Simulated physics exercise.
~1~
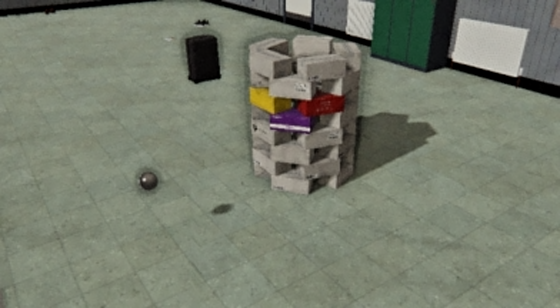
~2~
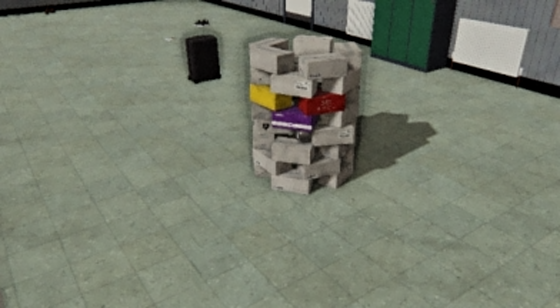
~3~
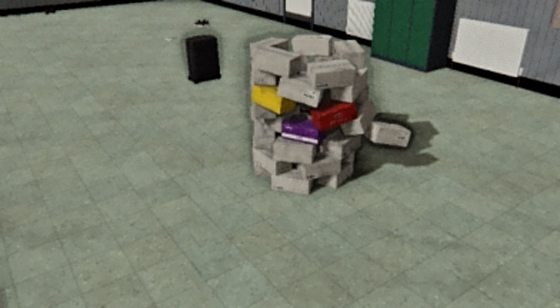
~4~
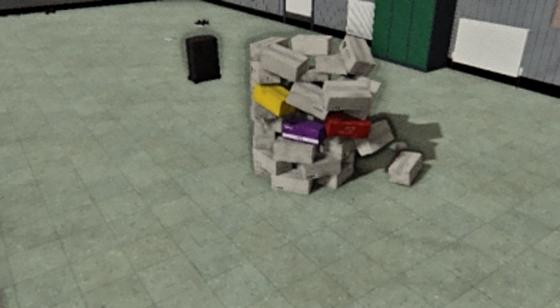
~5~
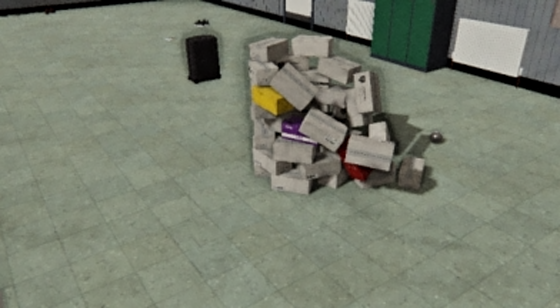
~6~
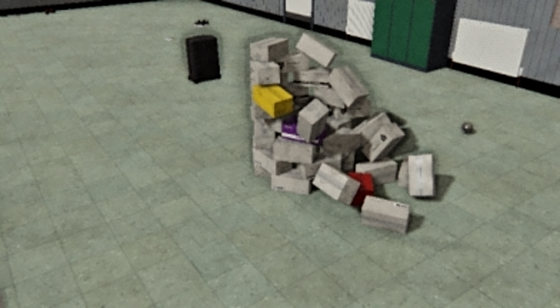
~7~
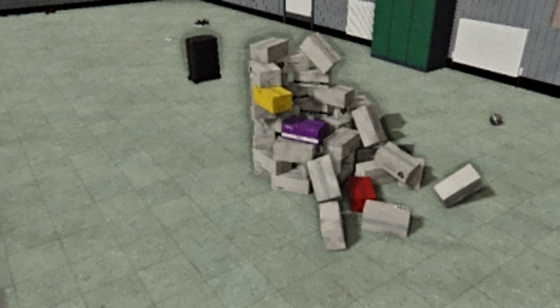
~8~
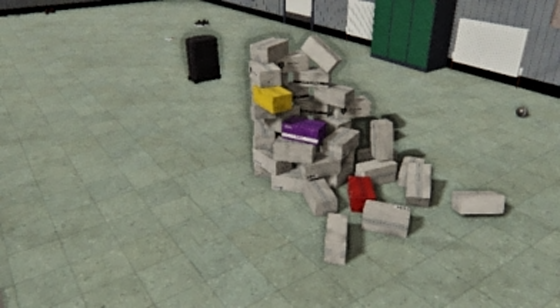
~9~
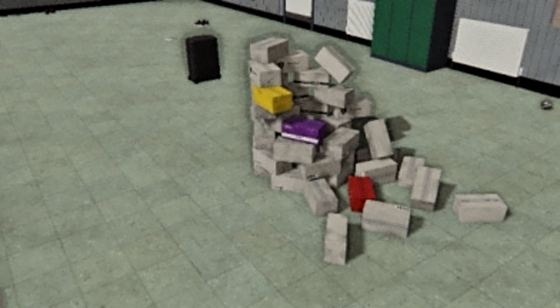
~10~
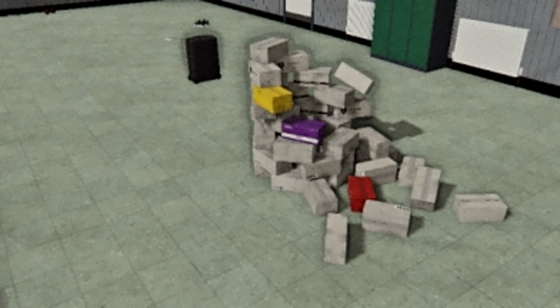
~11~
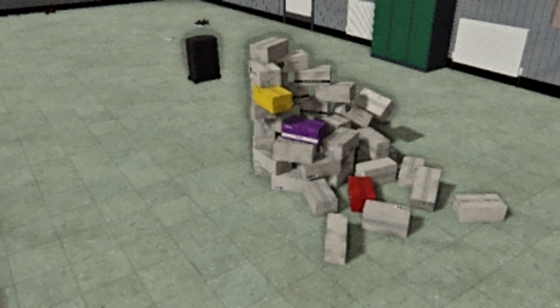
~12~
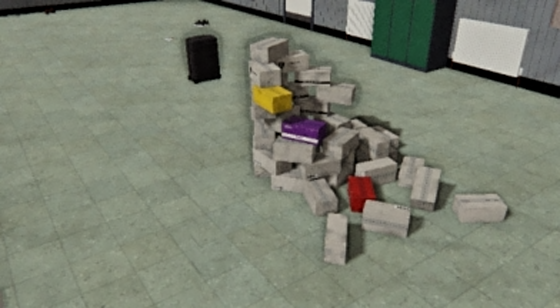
On a tiled floor in a large room, a steel ball flew into a round tower of pale boxes and rolled out the far side, as boxes spilled to the right, leaving the red one on the floor and the yellow and purple ones in the heap.
